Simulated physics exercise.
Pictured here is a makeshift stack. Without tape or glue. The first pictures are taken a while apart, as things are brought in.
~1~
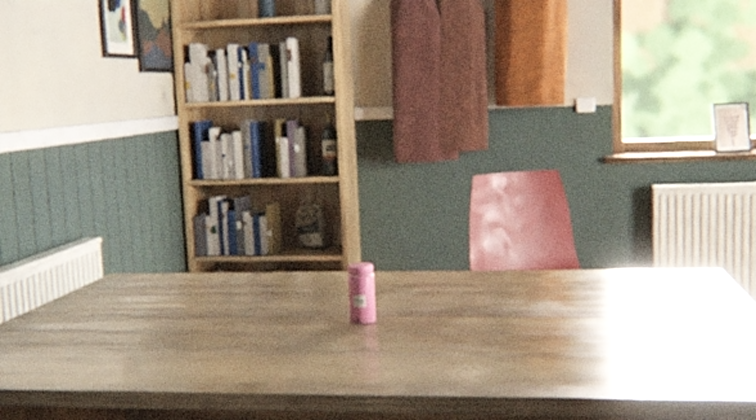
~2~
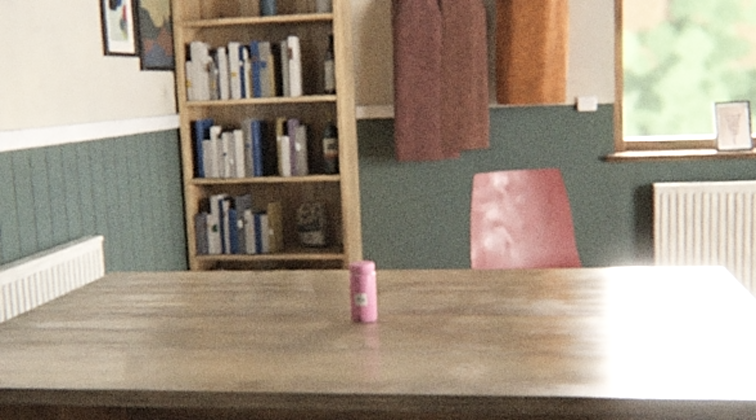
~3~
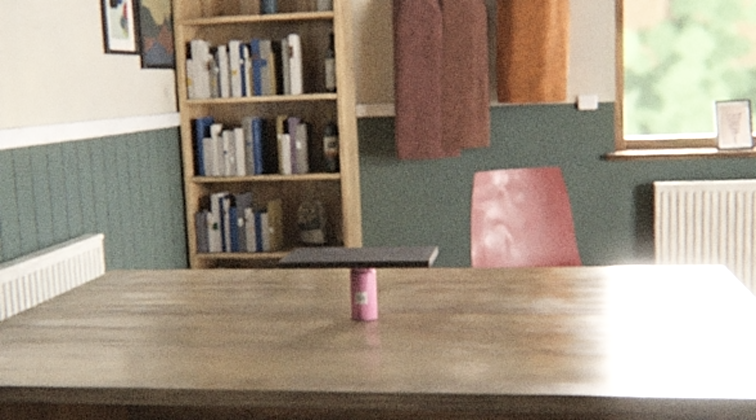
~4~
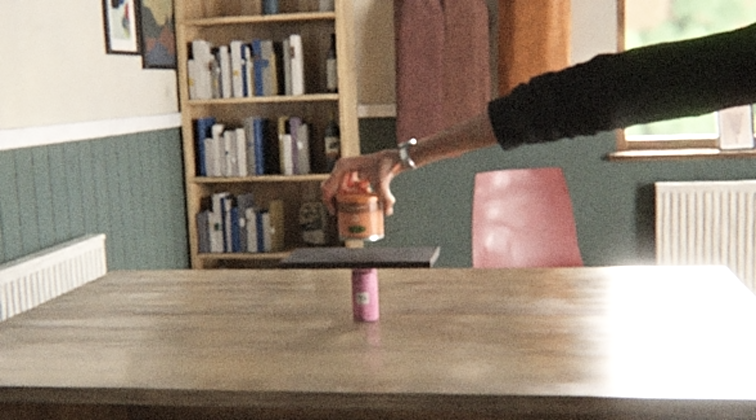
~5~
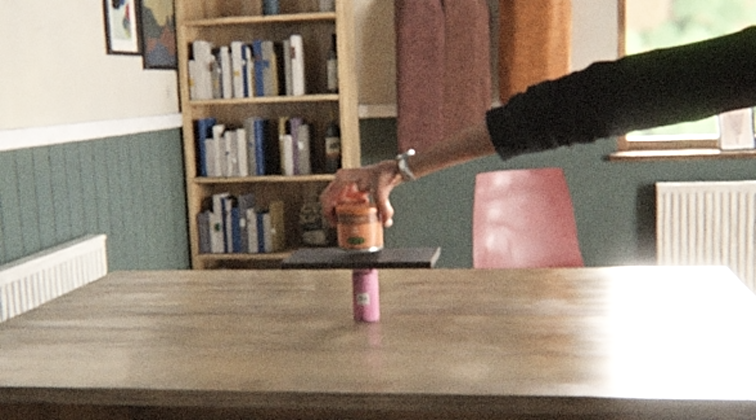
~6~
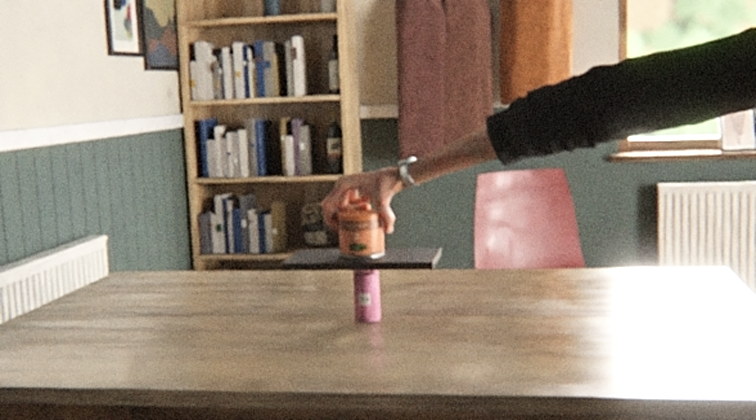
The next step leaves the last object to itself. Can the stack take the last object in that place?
Remains intact.
Then, 0.30 s on from there, no change.
Then, 0.70 s on from there, orange tin resting near (361, 234).
In the end, all 3 unmoved. At the end, from the last picture's camera, orange tin near (361, 234). The stack holds.
